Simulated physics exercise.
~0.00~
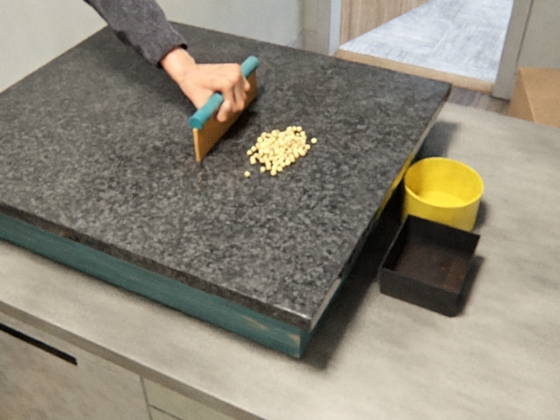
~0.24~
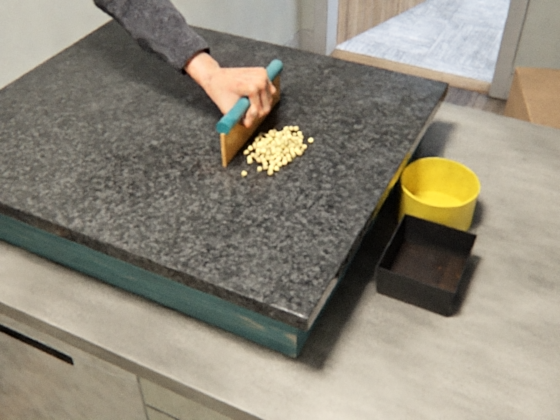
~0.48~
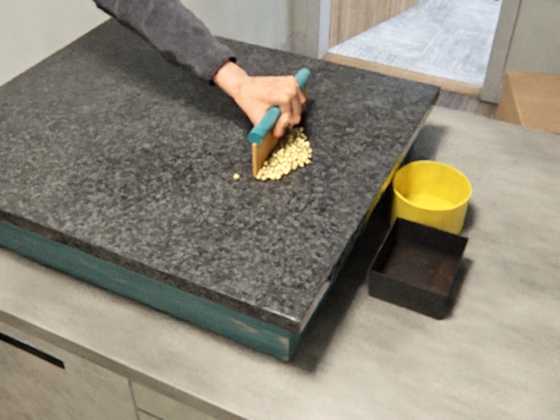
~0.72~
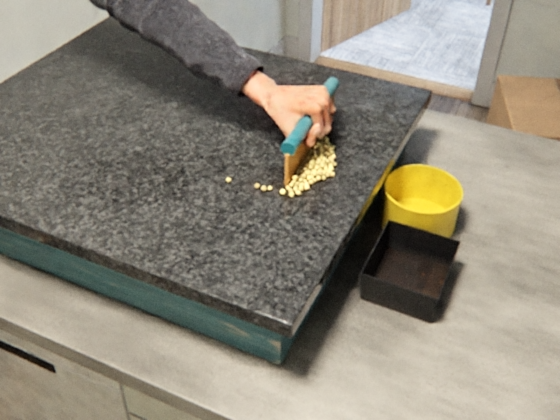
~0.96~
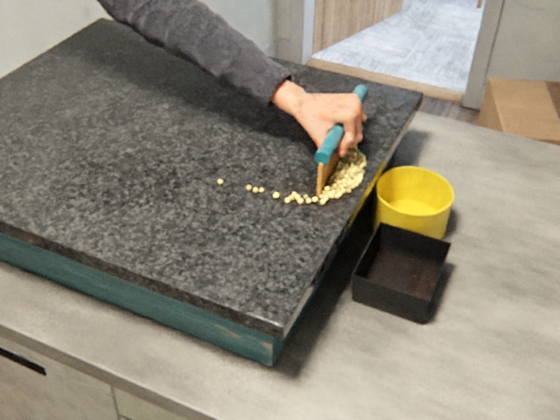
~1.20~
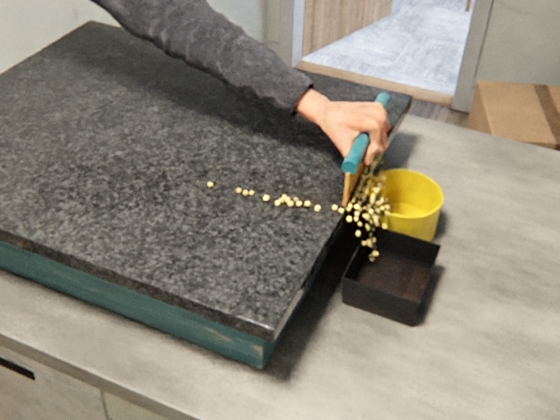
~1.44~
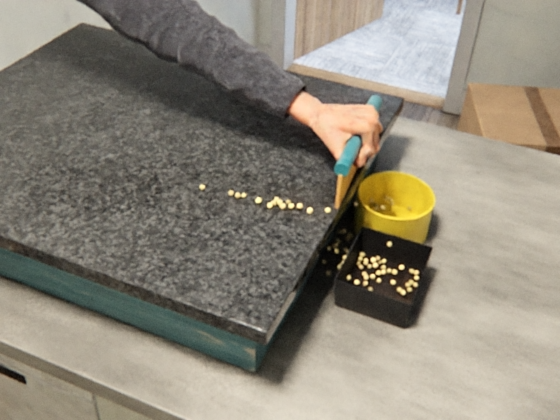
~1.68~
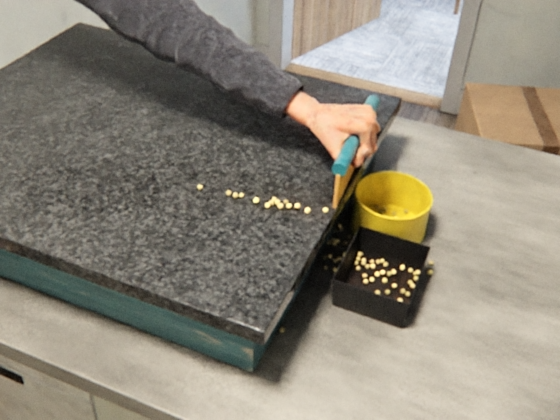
On a dark stone slab, a hand scrapes soya beans rightwards over the edge into yellow and black containers, leaving some behind.
